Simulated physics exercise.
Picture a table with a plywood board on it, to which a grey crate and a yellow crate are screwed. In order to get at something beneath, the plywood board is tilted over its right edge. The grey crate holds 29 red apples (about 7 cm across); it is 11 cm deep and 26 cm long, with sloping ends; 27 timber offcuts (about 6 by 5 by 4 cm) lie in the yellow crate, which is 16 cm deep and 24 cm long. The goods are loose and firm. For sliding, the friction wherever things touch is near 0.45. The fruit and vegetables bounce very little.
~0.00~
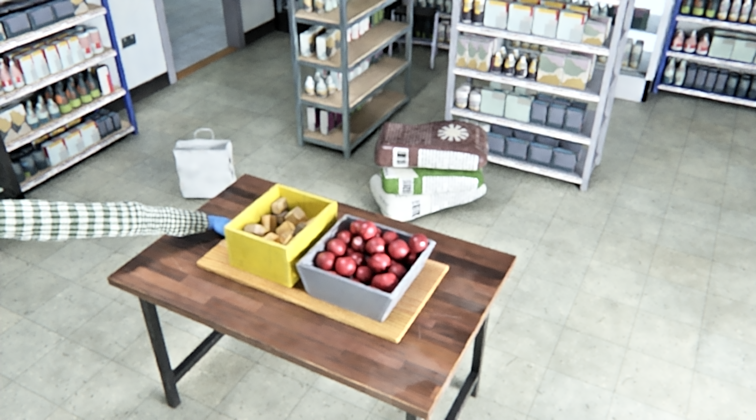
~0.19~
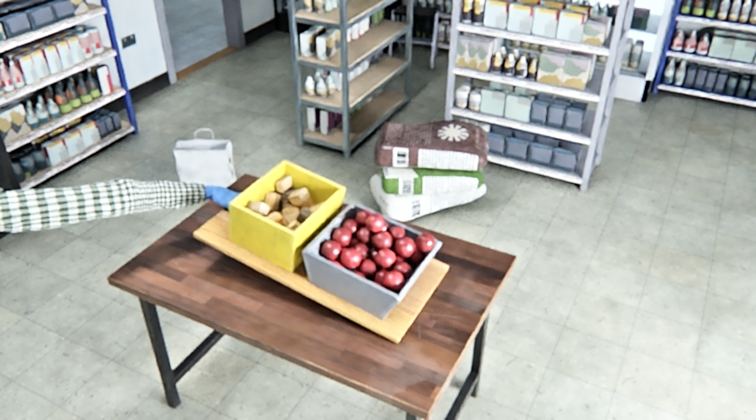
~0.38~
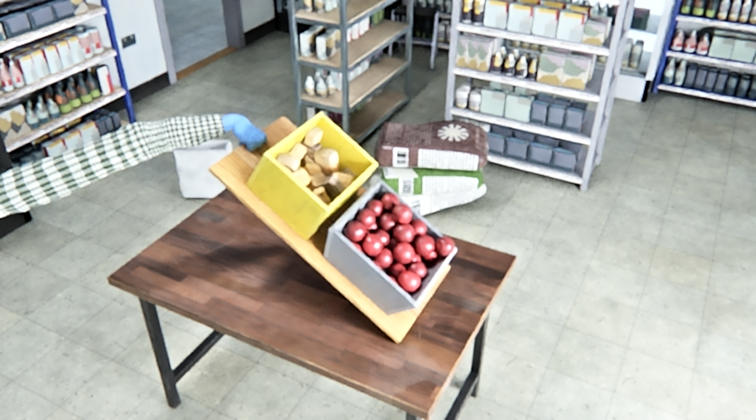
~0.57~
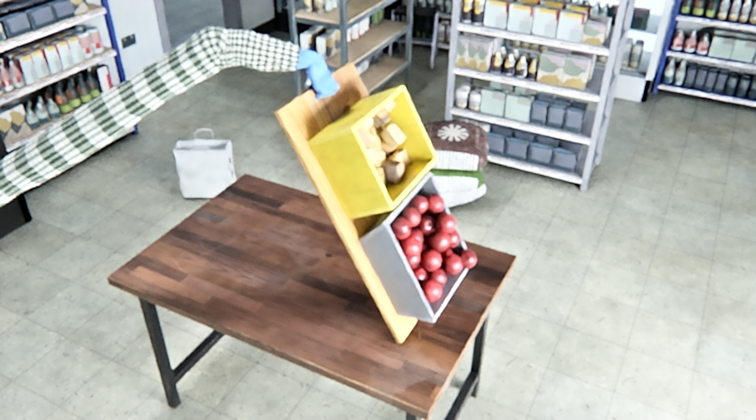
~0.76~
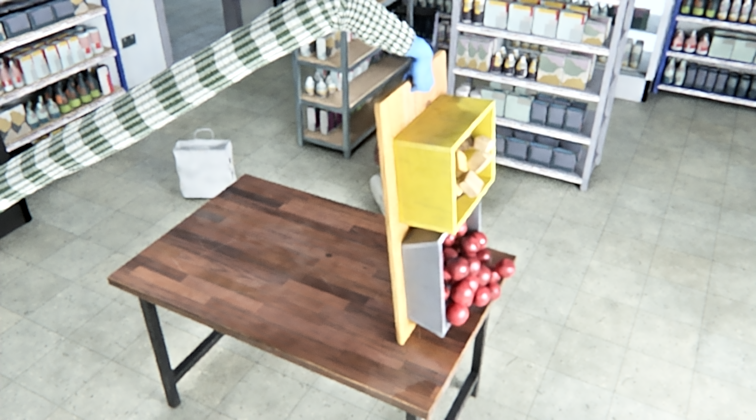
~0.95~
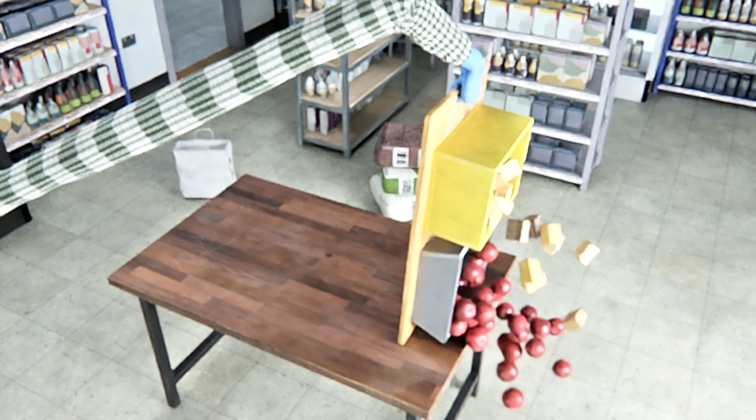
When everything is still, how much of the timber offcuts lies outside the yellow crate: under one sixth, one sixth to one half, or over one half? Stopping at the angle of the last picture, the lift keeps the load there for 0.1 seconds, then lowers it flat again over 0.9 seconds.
Over one half.
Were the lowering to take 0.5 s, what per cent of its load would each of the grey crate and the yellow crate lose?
Grey crate 100, yellow crate 100 per cent.
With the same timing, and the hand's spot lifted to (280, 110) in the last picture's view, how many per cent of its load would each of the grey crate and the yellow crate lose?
In that case grey crate sheds 10 percent of its load and yellow crate sheds 0 percent.
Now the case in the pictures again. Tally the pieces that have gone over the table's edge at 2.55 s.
Piece count: Some 45.
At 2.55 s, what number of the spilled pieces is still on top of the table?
Roughly 0.
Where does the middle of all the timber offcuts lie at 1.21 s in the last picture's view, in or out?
Pixel (535, 263), give or take.
After 1.21 s, tilt 86°; grey crate 0 in, 29 out and yellow crate 9 in, 18 out.
After 1.53 s, tilt 42°; grey crate 0 in, 29 out and yellow crate 6 in, 21 out.
After 1.98 s, tilt 0°; grey crate 0 in, 29 out and yellow crate 6 in, 21 out.
When it is over (at 2.55 s), grey crate 0 in, 29 out and yellow crate 6 in, 21 out. Asked share, 21 of 27, 78 per cent.
